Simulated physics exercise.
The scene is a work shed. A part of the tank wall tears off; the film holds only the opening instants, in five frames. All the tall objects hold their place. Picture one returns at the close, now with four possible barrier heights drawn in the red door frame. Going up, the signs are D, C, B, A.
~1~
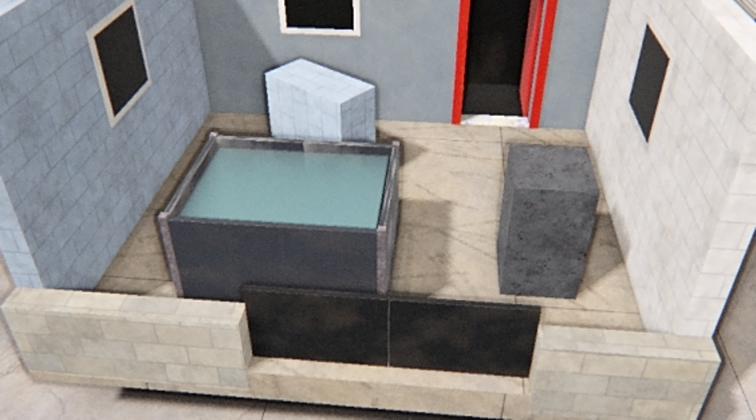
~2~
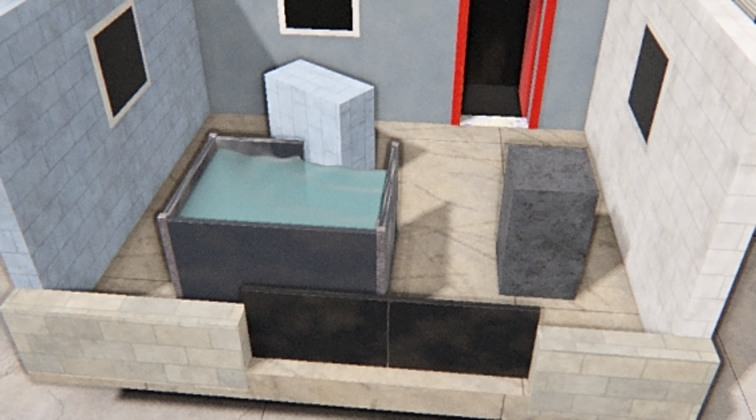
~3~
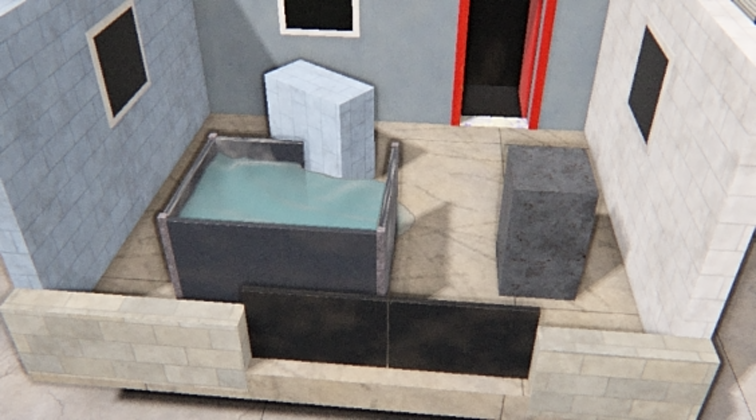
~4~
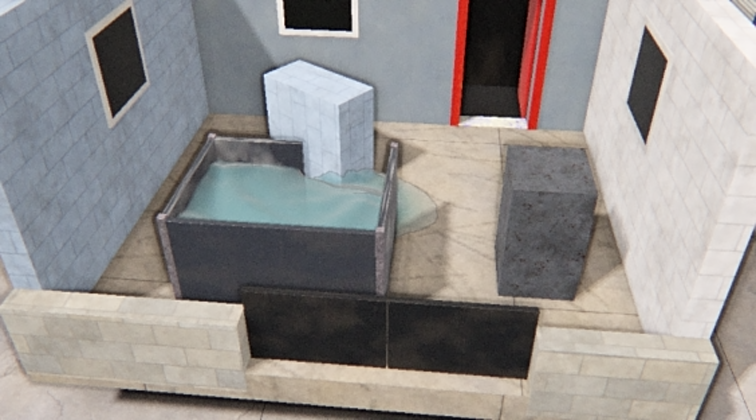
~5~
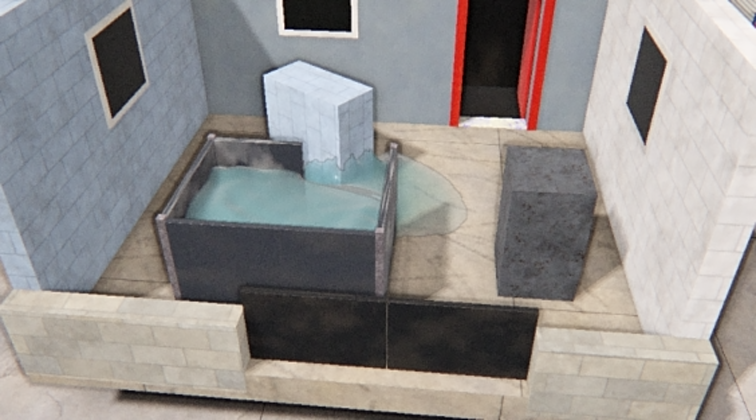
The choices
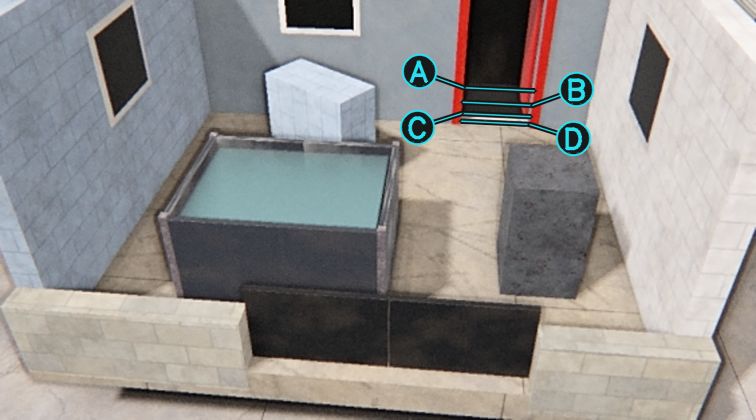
Water in a dark tank drops and spreads across the floor toward the right.
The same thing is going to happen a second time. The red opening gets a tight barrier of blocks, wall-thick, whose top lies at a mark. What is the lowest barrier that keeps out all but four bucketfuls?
Go for B.
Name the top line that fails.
Line C.
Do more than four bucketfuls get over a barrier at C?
Yes, that goes wrong.
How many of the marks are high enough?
Two.
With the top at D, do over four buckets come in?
Yes.
On the marked copy, A at (498, 89); B at (497, 103); C at (496, 115); D at (495, 122); from the bottom up D, C, B, A.
For line A, nothing gets over.
For line B, a bucket or two gets in.
For line C, about 14 bucketfuls get in.
For line D, dozens of bucketfuls pour in.
